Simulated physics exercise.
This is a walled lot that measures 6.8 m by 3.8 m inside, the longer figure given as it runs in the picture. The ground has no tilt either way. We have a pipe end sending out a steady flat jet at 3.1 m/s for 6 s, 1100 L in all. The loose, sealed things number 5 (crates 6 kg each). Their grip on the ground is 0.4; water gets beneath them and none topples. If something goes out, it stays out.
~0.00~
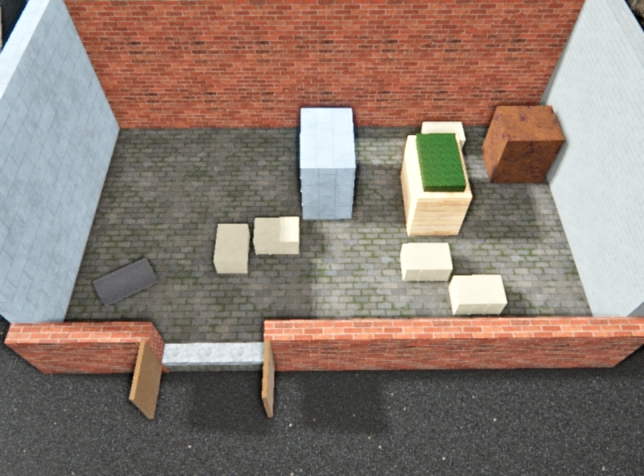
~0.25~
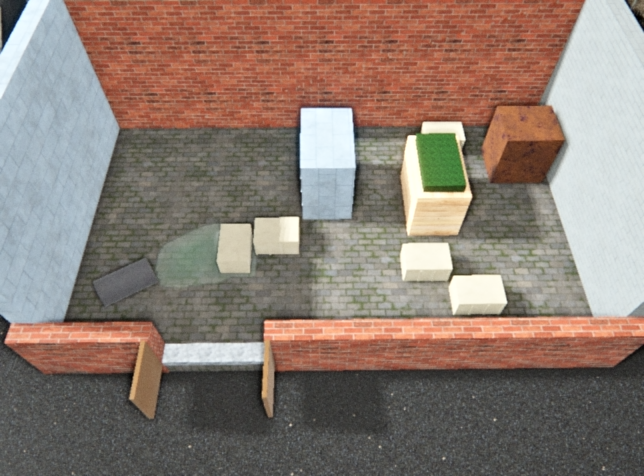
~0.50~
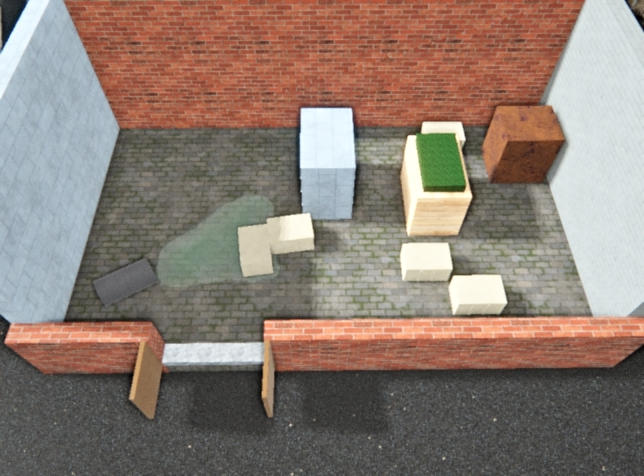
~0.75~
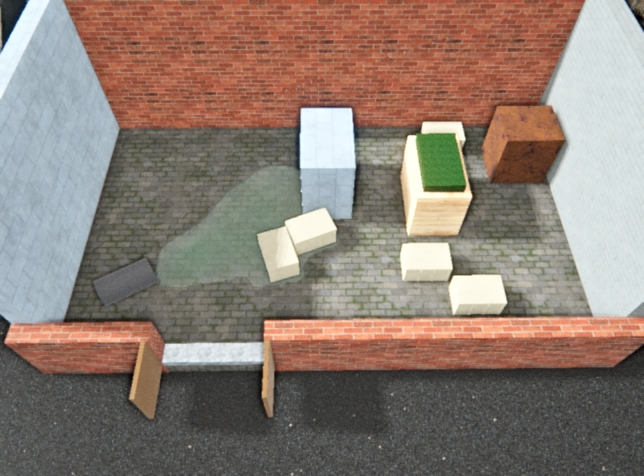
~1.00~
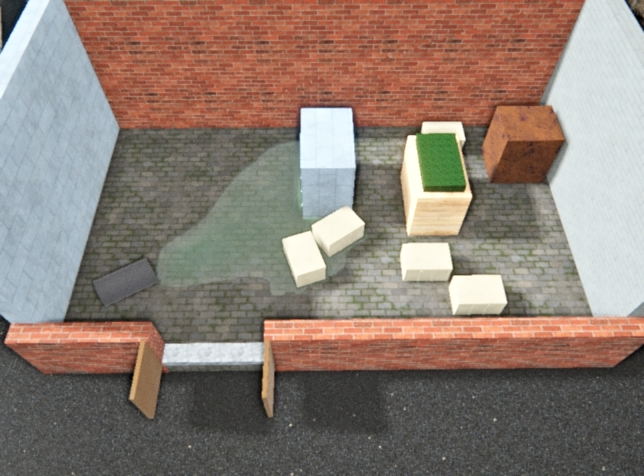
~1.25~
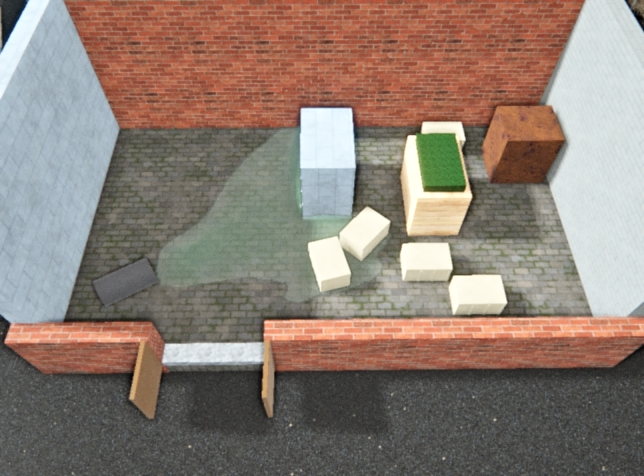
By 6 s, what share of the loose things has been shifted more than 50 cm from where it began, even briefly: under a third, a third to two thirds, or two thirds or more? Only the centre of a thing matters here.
Two thirds or more.
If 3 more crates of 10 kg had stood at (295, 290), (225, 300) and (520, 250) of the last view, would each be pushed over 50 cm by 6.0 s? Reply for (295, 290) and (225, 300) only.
In order: Smaller and smaller.
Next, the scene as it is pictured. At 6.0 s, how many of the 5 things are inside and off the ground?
Total: 4.
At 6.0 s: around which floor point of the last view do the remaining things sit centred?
Near (463, 279).
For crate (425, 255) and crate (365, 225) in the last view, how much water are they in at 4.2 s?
Depth approx. 4 cm / 4 cm.
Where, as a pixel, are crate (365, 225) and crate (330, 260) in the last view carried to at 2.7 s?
Roughly (420, 261), then roughly (403, 296).
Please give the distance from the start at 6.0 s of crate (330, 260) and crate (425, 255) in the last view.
That comes to 200 cm for the first and 100 cm for the second.
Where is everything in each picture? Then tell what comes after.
A crate at (231, 242) rests on the ground; a crate at (276, 230), on the bottom; water covers 0.0 m2; 0 of 5 have shifted, in the first frame.
A crate at (234, 242) rests on the ground, 4 cm from its start; a crate at (276, 230) rests on the ground; water covers 0.8 m2; 0 of 5 have shifted, in the second frame.
A crate at (254, 244) rests on the ground, 32 cm from its start; a crate at (290, 228) rests on the ground, 19 cm from its start; water covers 1.6 m2; 2 of 5 have shifted, in the third frame.
A crate at (278, 248) rests on the ground, 64 cm from its start; a crate at (311, 225), on the bottom, 47 cm from its start; water covers 2.8 m2; 2 of 5 have shifted, in the fourth frame.
A crate at (304, 253), on the bottom, 99 cm from its start; a crate at (338, 225), on the bottom, 85 cm from its start; water covers 3.9 m2; 2 of 5 have shifted, in the fifth frame.
A crate at (329, 258) rests on the ground, 134 cm from its start; a crate at (365, 227) rests on the ground, 121 cm from its start; water covers 5.0 m2; 2 of 5 have shifted, in the sixth frame.
After 1.8 s 2 of 5 are over 50 cm from their spots; 1 afloat.
After 2.7 s 2 of 5 are over 50 cm from their spots; 1 afloat.
After 4.2 s 3 of 5 are over 50 cm from their spots; 2 afloat.
After 6.0 s 5 of 5 are over 50 cm from their spots, and 5 have been at some point; 4 afloat.
